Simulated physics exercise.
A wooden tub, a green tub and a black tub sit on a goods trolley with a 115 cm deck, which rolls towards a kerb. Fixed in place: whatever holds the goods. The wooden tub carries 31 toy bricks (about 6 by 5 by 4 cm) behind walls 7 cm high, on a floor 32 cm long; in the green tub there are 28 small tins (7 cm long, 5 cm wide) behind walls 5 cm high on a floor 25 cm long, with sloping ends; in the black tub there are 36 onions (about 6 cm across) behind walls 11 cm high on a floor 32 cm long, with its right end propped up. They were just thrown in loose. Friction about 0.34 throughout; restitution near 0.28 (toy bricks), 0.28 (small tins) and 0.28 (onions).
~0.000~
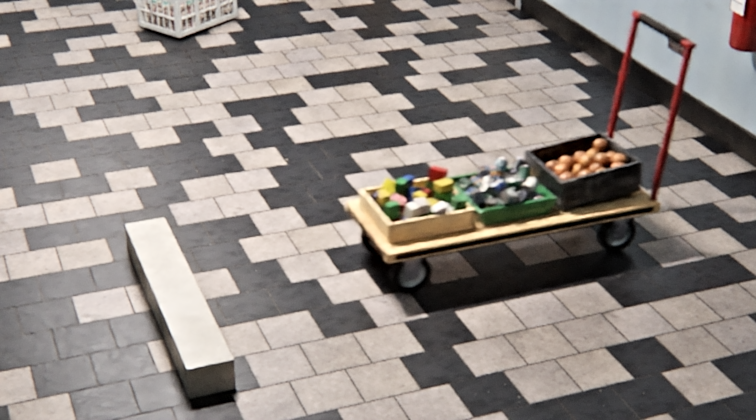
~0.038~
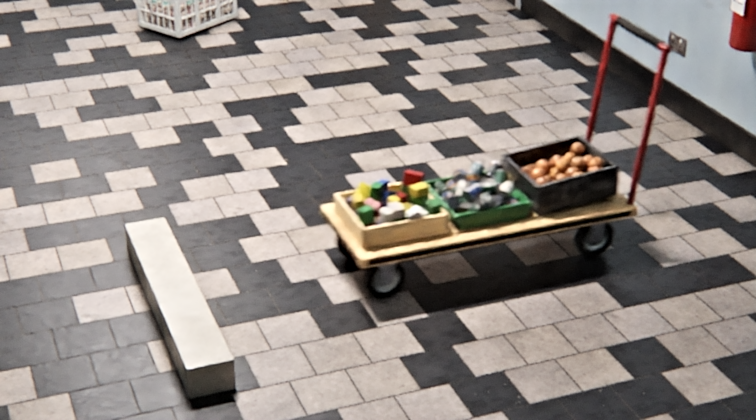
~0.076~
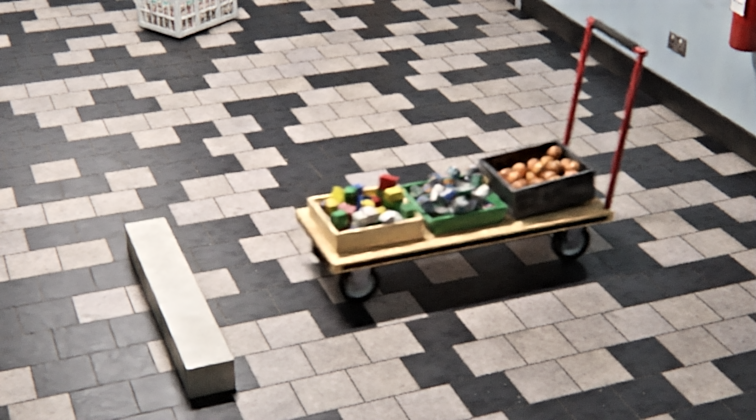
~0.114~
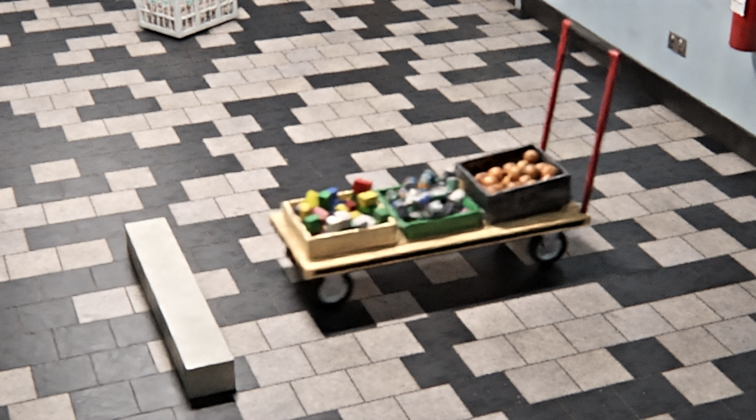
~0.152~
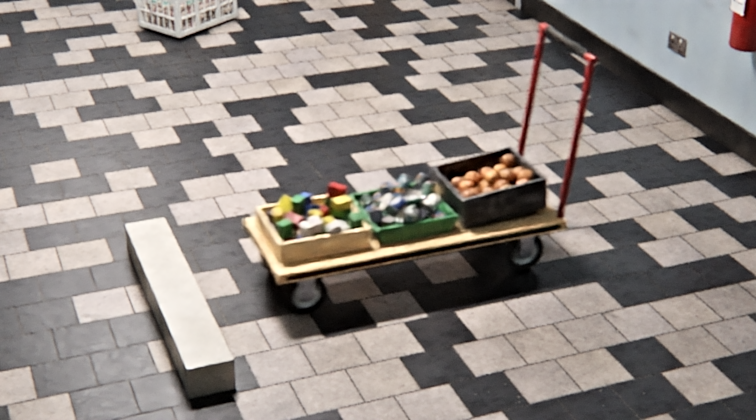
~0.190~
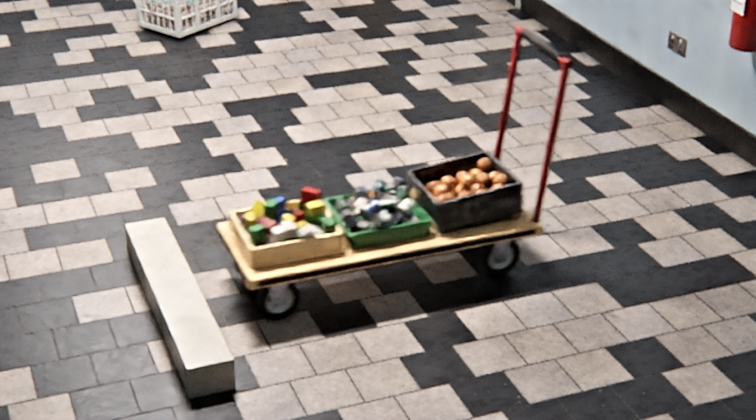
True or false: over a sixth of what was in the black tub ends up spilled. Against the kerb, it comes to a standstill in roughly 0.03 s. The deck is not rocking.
False.
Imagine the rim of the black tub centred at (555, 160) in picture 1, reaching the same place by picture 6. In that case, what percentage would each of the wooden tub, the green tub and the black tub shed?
That would give wooden tub 30 %, green tub 30 % and black tub 0 %.
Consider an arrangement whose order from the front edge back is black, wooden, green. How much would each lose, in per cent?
In that arrangement the wooden tub sheds 20 per cent of its load, the green tub 60 per cent, and the black tub 0 per cent.
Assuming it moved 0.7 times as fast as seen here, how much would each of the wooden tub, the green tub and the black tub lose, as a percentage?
In that case the wooden tub sheds 30 per cent, the green tub 30 per cent and the black tub 0 per cent.
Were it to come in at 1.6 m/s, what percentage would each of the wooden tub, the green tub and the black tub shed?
Wooden tub 20 %, green tub 20 %, black tub 0 %.
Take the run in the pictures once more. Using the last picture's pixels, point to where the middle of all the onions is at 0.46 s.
Near (404, 202) in pixels.
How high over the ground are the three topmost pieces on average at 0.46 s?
Height, averaged: Around 54 cm.
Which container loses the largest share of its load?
That's the green tub.
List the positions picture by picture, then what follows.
In the first frame (we follow the rim corner now nearest the camera), black tub at (564, 181); wooden tub at (392, 224); 70 cm still to roll; nothing out yet.
Black tub at (540, 186); wooden tub at (365, 228); 60 cm still to roll, in the second frame.
Black tub at (515, 190); wooden tub at (338, 233); 49 cm still to roll, in the third frame.
Black tub at (490, 195); wooden tub at (311, 238); 39 cm still to roll, in the fourth frame.
Black tub at (465, 199); wooden tub at (283, 243); 29 cm still to roll, in the fifth frame.
Black tub at (440, 204); wooden tub at (255, 248); 18 cm still to roll; nothing out yet, in the sixth frame.
After 0.24 s, impact.
After 0.34 s, 4 of 31 out of the wooden tub, 4 of 28 out of the green tub and 0 of 36 out of the black tub.
After 0.46 s, 9 of 31 out of the wooden tub, 12 of 28 out of the green tub and 2 of 36 out of the black tub.
After 0.69 s, 10 of 31 out of the wooden tub, 13 of 28 out of the green tub and 3 of 36 out of the black tub.
When it is over (at 1.20 s), 10 of 31 out of the wooden tub, 13 of 28 out of the green tub and 3 of 36 out of the black tub. Asked share, 3 of 36, 8 per cent.
